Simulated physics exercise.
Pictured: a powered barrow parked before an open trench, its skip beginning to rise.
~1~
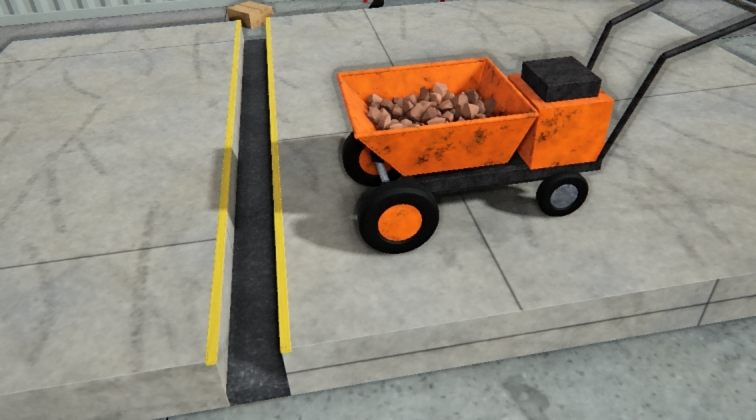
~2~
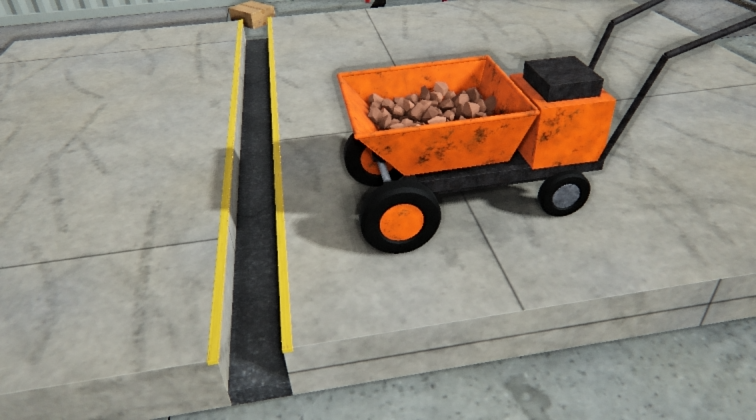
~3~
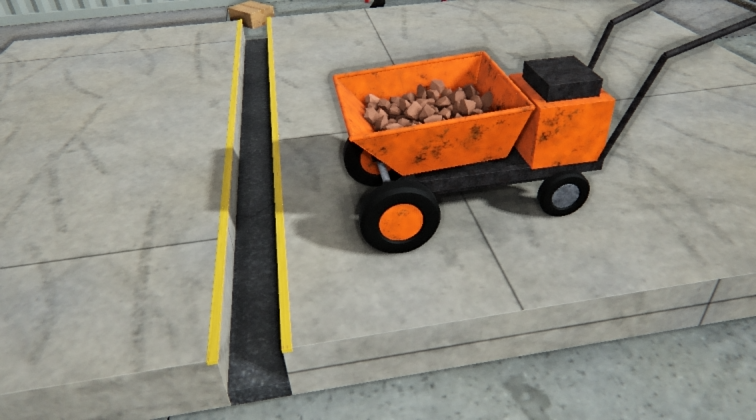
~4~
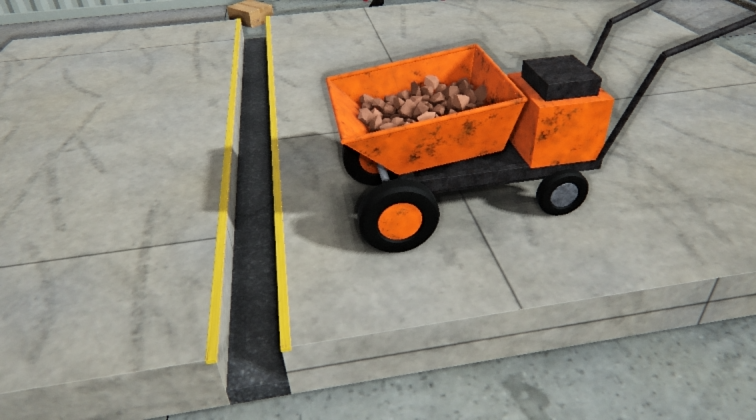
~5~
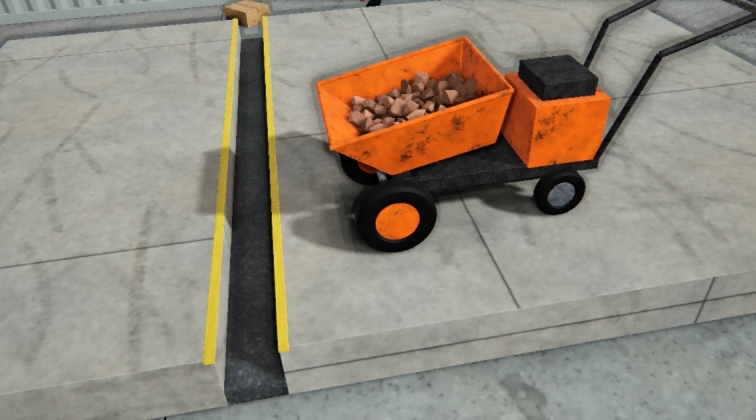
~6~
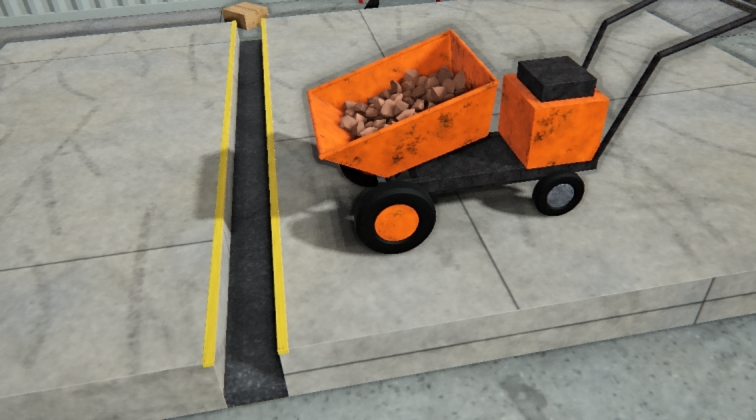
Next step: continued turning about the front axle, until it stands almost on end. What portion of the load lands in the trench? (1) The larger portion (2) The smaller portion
Option 1: The larger portion.
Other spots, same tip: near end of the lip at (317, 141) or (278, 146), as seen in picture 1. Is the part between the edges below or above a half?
First: The bulk of it. Second: A minority of it.
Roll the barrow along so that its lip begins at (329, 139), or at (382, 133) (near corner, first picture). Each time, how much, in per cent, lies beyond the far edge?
In turn 0 and 0 in a hundred.
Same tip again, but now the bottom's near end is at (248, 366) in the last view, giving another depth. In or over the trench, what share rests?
I'd guess about 60 %.
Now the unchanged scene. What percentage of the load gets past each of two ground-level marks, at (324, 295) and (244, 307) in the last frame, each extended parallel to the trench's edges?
Close to 100 and 40 per cent respectively.
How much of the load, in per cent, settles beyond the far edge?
My estimate is around 0 percent.
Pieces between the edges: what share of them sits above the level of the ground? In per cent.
Roughly 5 percent of them.
Soon, skip tipped steeply; all in the skip.
A while on, skip tipped right over; most in the skip; a stray few short of the trench; a small part in or heaped over the trench.
Towards the end, skip tipped right over; a small part in the skip; a small part short of the trench; most in or heaped over the trench; a stray few beyond it.
Finally, skip tipped right over; a small part short of the trench; nearly all in or heaped over the trench; a stray few beyond it.
